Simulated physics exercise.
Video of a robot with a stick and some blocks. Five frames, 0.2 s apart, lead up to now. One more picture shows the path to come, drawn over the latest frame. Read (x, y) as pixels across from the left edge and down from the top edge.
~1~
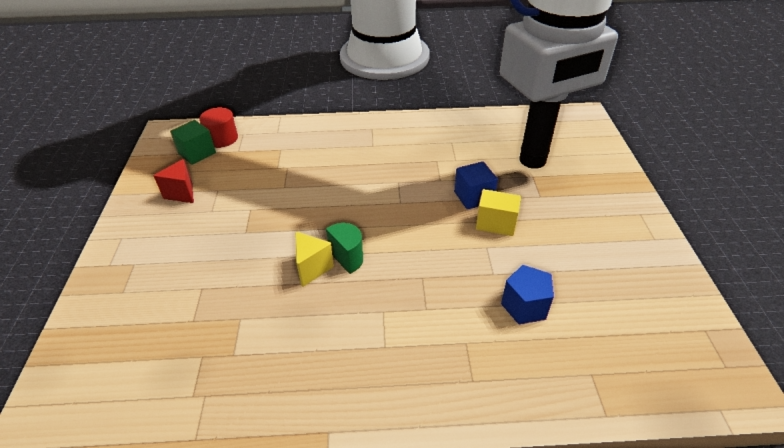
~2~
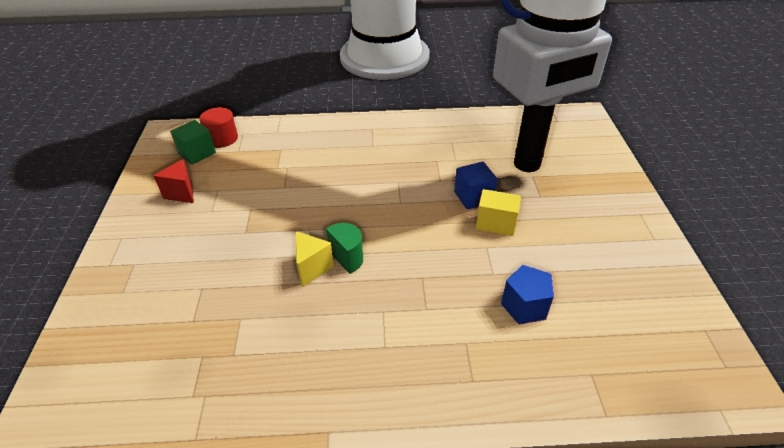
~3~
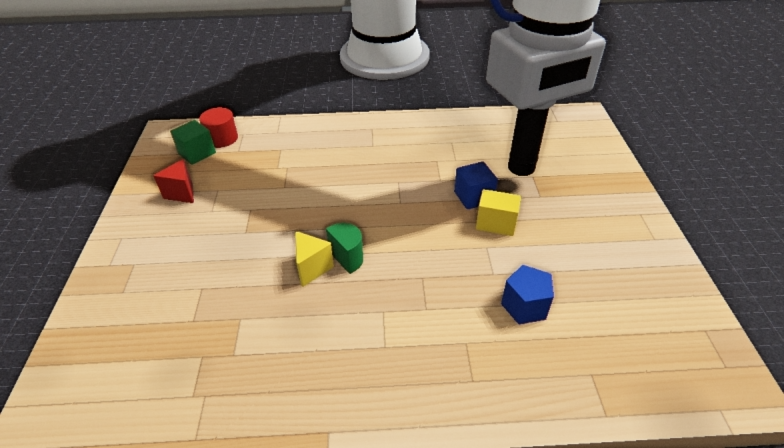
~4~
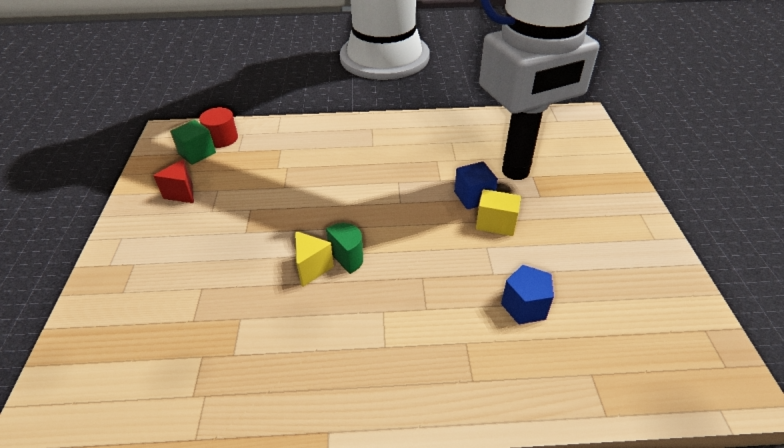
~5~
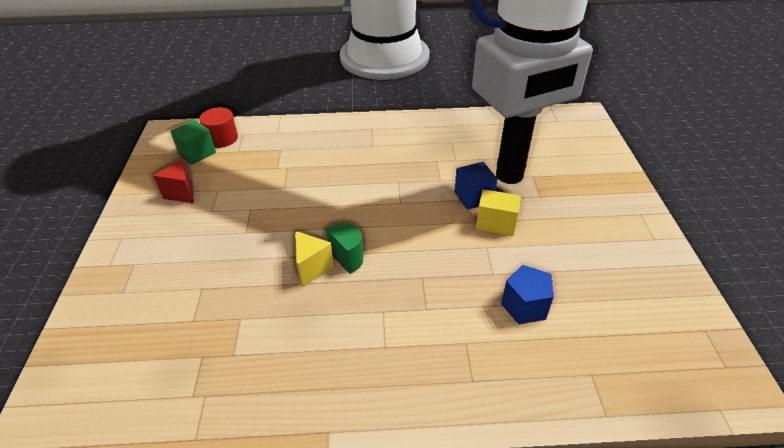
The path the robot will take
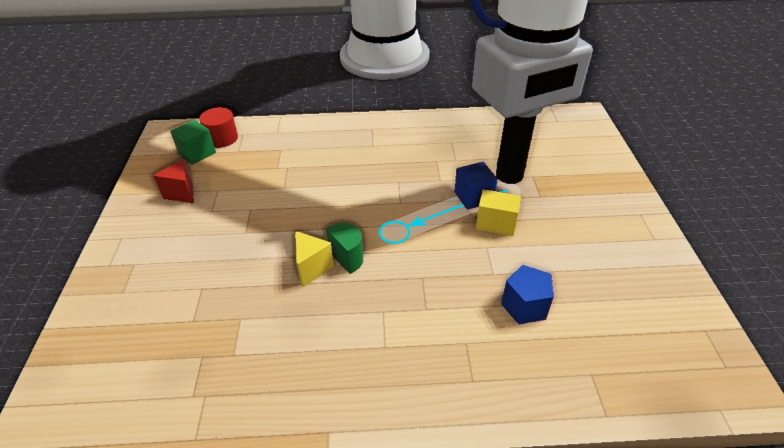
A robot arm with a black stick moved a short way left and toward the viewer, nearing the dark blue and yellow blocks, while all the colored blocks on the wooden board stayed still.
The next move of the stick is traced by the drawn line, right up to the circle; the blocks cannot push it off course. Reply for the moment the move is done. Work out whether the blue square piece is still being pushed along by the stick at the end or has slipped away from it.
Lost on the way.
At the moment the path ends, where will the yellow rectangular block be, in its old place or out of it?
Put simply, it stays right there.
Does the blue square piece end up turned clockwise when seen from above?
My answer is yes.
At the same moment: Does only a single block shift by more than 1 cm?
Yes, I think so.
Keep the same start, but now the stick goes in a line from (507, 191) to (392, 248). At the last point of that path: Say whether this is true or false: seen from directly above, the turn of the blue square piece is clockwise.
It is true.
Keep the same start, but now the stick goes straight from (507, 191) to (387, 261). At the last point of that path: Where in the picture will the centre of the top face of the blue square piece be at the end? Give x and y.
It will likely be found at (442, 179).
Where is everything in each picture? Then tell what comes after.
The first picture shows stick tip at (533, 161); block tops, blue square piece at (477, 173); yellow rectangular block at (500, 201).
The second picture shows stick at (527, 165); blocks unchanged.
The third picture shows stick at (521, 169); blocks unchanged.
The fourth picture shows stick at (515, 172); blocks unchanged.
The fifth picture shows stick at (509, 176); blue square piece at (477, 173); yellow rectangular block at (500, 201).
Path on the board, from (507, 191) through (470, 203) and (433, 216) to (394, 232).
The first path, step by step. One third of the way, stick at (472, 188); blue square piece at (442, 178), turned 30° clockwise.
Two thirds of the way, stick at (433, 202); blue square piece at (408, 181), turned 70° clockwise.
At the end, stick at (394, 218); blue square piece at (405, 180), turned 80° clockwise; yellow rectangular block in place.
